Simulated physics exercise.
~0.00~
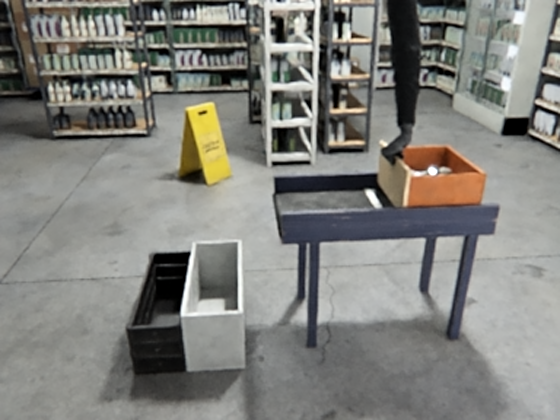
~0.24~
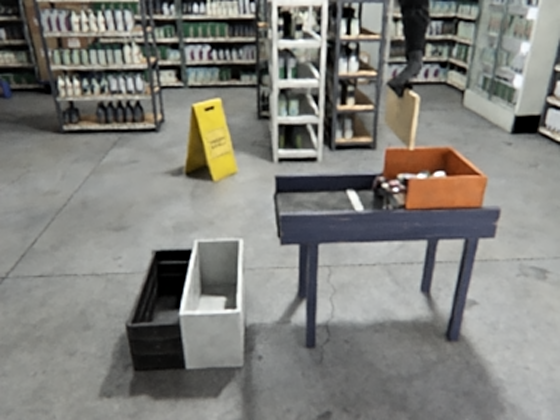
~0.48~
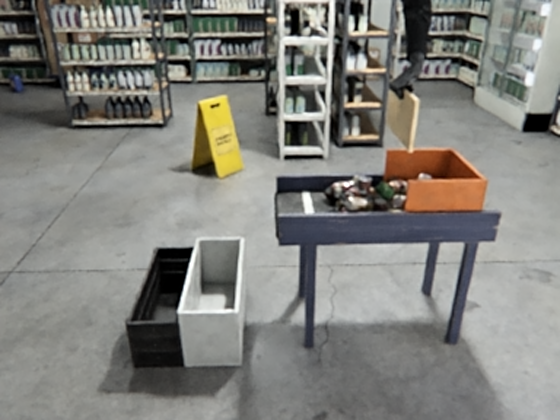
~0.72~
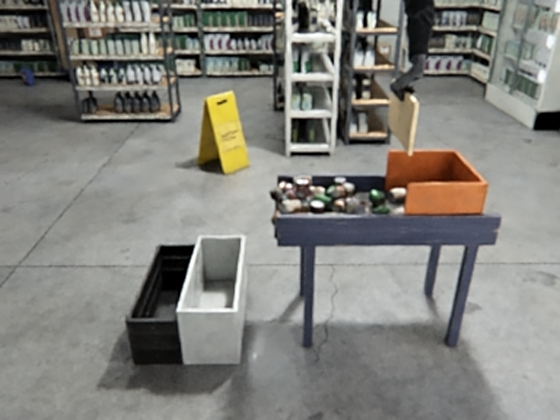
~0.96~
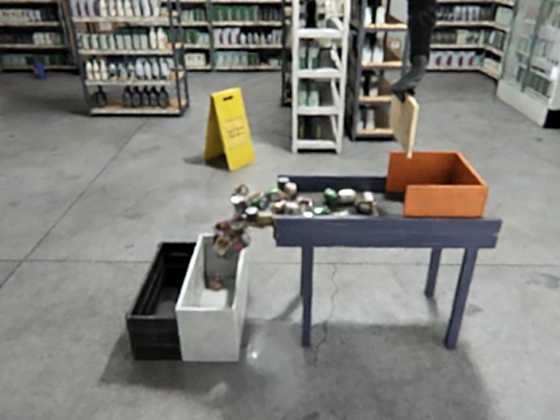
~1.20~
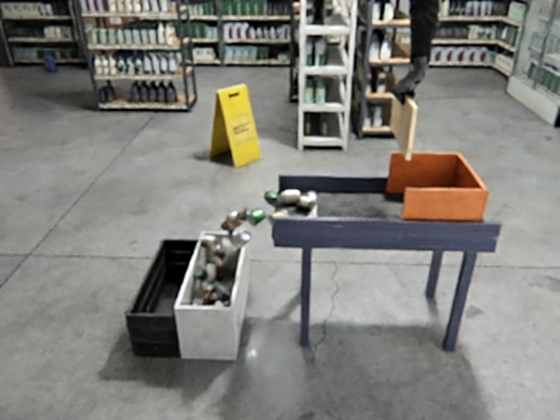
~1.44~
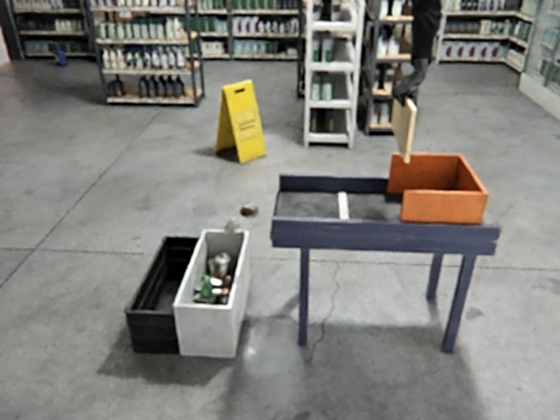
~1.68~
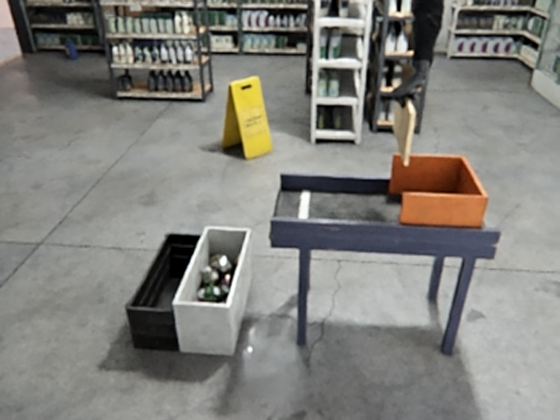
The clip opens on a dark table-like conveyor in a shop aisle, with an orange pen at its right end and a white tub and a black tub on the floor to the left. A dark mechanical-looking arm lifts a pale wooden gate from the pen, and a loose heap of small cans rides left along the moving belt. The cans tumble off the left end in a thick stream and drop into the white tub. The last few follow as the belt empties. Finally, the cans lie piled in the white tub, with the black tub empty.
